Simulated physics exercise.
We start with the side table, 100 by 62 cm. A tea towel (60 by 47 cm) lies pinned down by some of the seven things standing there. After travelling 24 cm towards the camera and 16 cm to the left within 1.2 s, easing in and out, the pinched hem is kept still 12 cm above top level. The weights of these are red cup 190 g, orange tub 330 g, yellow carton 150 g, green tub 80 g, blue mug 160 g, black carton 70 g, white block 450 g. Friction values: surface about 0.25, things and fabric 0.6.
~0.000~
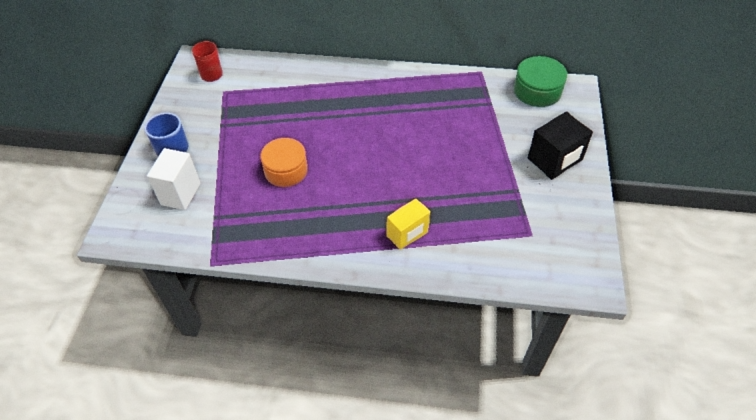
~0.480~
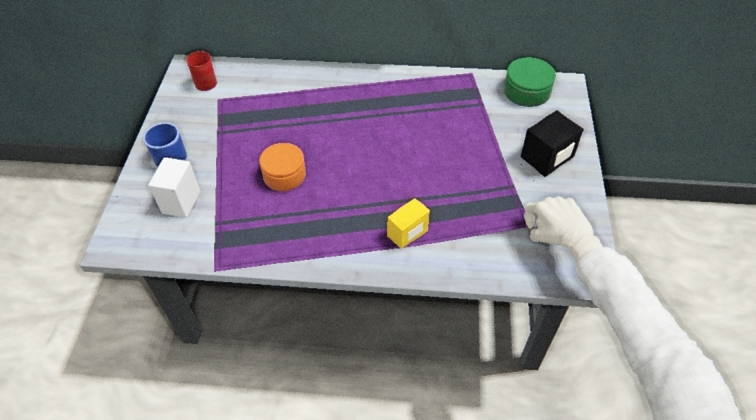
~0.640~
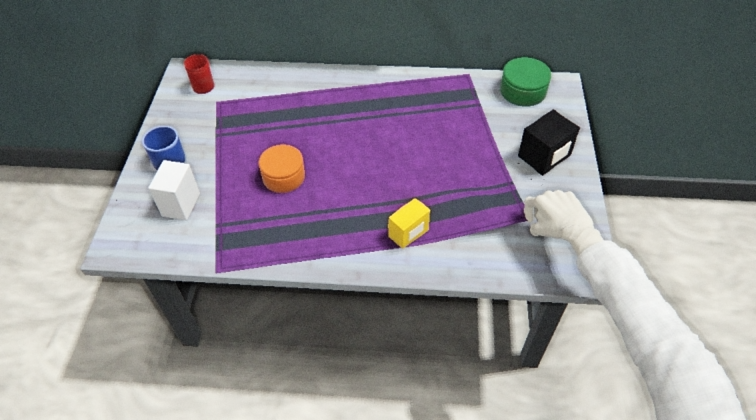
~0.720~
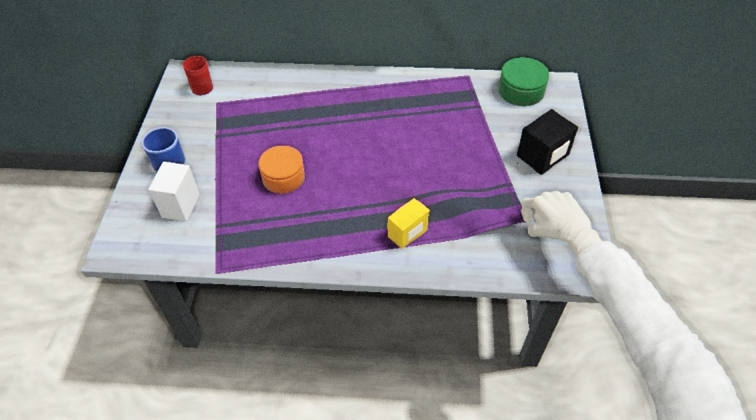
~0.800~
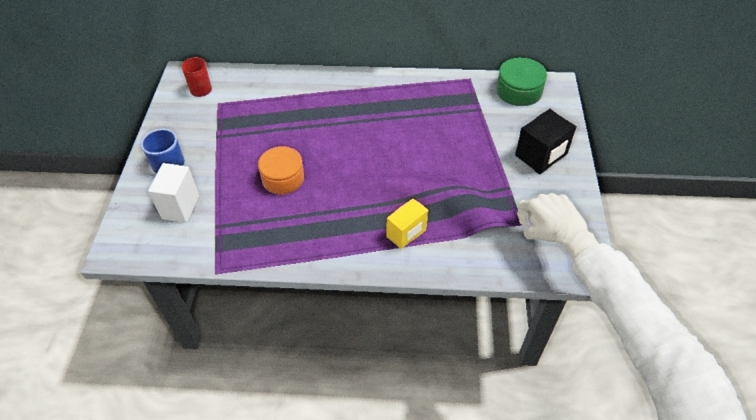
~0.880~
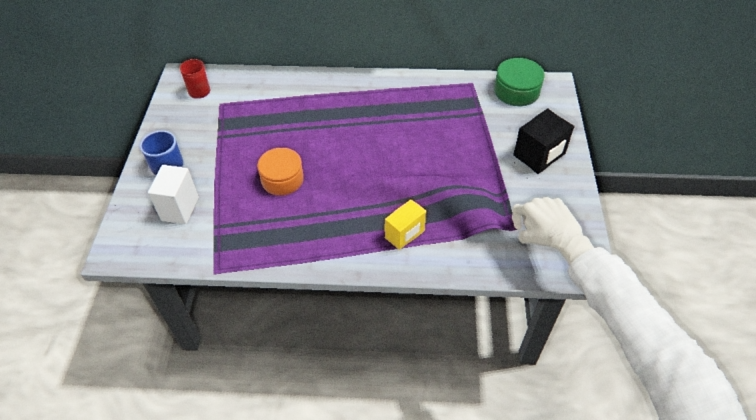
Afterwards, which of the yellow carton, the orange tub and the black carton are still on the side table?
Result: Yellow carton: Gone. Orange tub: Still there. Black carton: Still there.
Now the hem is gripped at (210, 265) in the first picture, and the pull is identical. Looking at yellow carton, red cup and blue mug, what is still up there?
At the end, the yellow carton ends up off the top, the red cup holds its spot, and the blue mug holds its spot.
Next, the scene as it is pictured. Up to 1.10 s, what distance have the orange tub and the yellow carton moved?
Shift - orange tub 0 cm, yellow carton 2 cm.
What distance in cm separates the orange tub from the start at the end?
Net shift, approx.: Orange tub = 2 cm.
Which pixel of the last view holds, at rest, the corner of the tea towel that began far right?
It ends up approximately at (531, 176).
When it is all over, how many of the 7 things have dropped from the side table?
All told, 1.
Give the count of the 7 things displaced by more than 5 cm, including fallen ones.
Tally: 1.
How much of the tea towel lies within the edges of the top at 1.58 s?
Roughly 95%.
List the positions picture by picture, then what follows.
Yellow carton (408, 214); orange tub (283, 154); black carton (564, 130); tea towel corners (210, 266) (223, 92) (482, 72) (533, 236), in the first picture.
Tea towel corners (214, 271) (218, 99); grip (531, 227), in the second picture.
Tea towel corners (216, 273) (216, 102); grip (531, 221), in the third picture.
Tea towel corners (216, 274) (217, 103); grip (528, 222), in the fourth picture.
Tea towel corners (215, 274) (218, 104); grip (525, 224), in the fifth picture.
Yellow carton (405, 215); orange tub (279, 163); black carton (547, 126); tea towel corners (214, 274) (220, 104) (473, 83); grip (519, 228), in the sixth picture.
At 1.1 s, 100 % of the tea towel is still over the top; yellow carton 2 cm off its start.
At 1.3 s, 100 % of the tea towel is still over the top; yellow carton 5 cm off its start.
At 1.6 s, 95 % of the tea towel is still over the top; yellow carton 14 cm off its start at (365, 268), orange tub 2 cm off its start at (285, 167).
At 1.8 s, 90 % of the tea towel is still over the top; yellow carton over the edge, orange tub 2 cm off its start.
At 3.4 s, 90 % of the tea towel is still over the top; yellow carton over the edge, orange tub 2 cm off its start at (286, 168), black carton 0 cm off its start at (550, 127).
